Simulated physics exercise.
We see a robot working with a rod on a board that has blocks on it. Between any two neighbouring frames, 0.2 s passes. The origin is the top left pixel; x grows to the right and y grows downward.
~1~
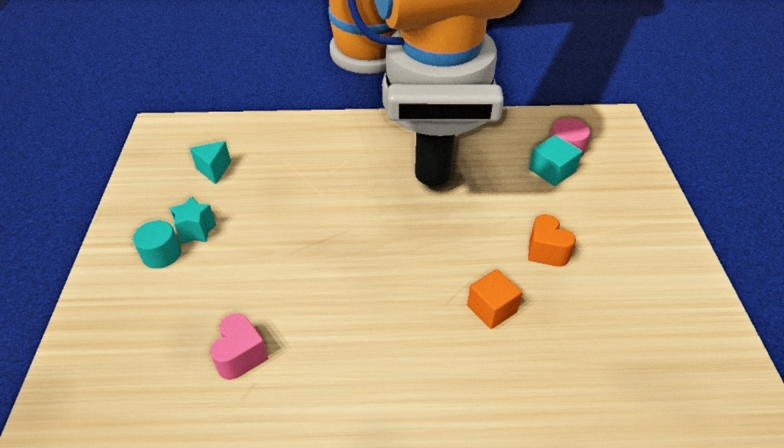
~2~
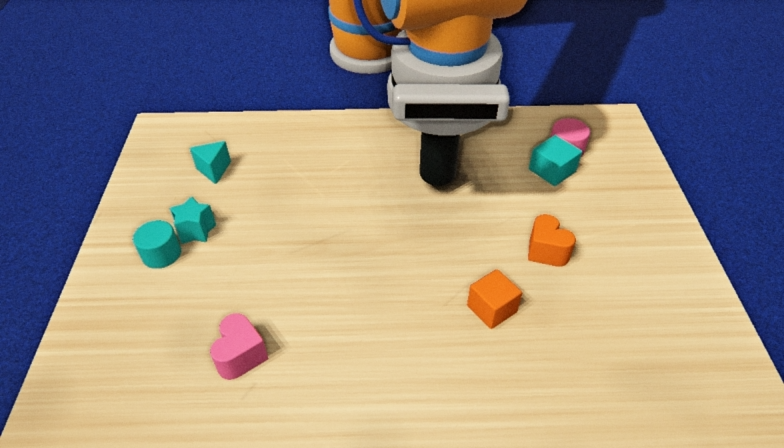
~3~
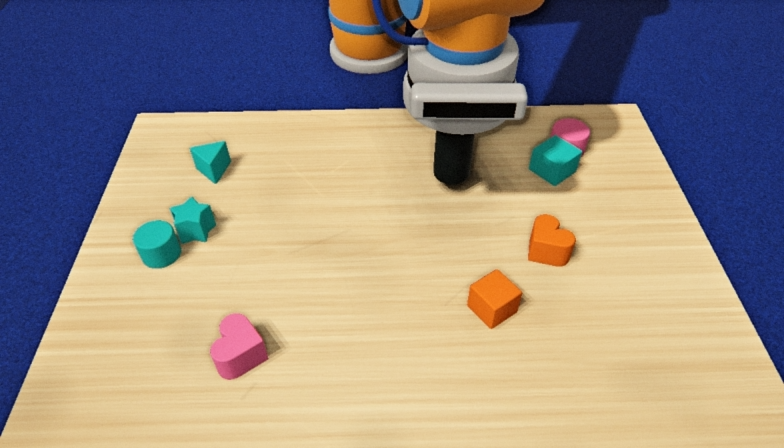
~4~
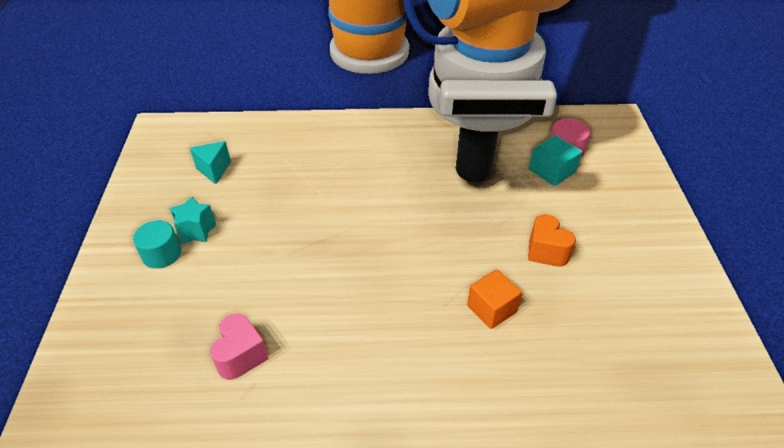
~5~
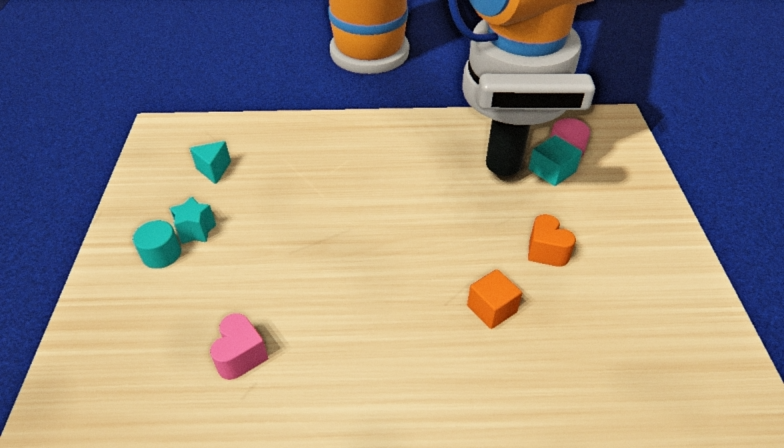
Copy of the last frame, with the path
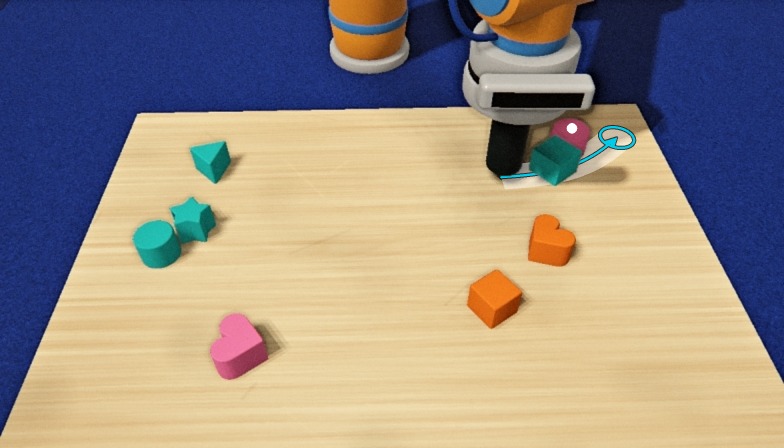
At the start, a robot arm holds a black rod upright near the far edge of a wooden board scattered with turquoise, orange and pink blocks. The rod barely shifts at first, then moves right until it is close beside the turquoise cube near the pink cylinder, while the blocks stay still.
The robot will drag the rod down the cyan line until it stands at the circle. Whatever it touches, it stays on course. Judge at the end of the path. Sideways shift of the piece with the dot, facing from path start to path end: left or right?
Slides left.
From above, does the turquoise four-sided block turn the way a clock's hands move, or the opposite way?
Looking down: Clockwise.
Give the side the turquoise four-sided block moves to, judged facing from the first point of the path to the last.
My prediction: Rightwards.
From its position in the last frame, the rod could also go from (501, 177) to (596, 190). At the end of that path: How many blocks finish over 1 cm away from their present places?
It will shift two blocks.
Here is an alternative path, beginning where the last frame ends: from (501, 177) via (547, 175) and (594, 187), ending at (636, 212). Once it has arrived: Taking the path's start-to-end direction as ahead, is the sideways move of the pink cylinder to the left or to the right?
The left.
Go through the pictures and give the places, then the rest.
In the first picture, lower end of the rod (433, 175), tops of blocks, turquoise four-sided block (558, 149), pink cylinder (572, 128).
In the second picture, rod (437, 175), blocks as before.
In the third picture, rod (451, 174), blocks as before.
In the fourth picture, rod (473, 171), blocks as before.
In the fifth picture, rod (503, 166), turquoise four-sided block (558, 149), pink cylinder (572, 128).
The drawn path runs from (501, 177) via (549, 172) and (589, 158), ending at (617, 137); the dot is on the pink cylinder.
What follows on the original path. One third of the way, rod (553, 160); turquoise four-sided block (591, 146), turned 15° clockwise; pink cylinder (594, 121).
Two thirds of the way, rod (594, 145); turquoise four-sided block (633, 143), turned 60° clockwise; pink cylinder (600, 115).
At the end, rod (621, 126); turquoise four-sided block (644, 142), turned 85° clockwise; pink cylinder (607, 97).
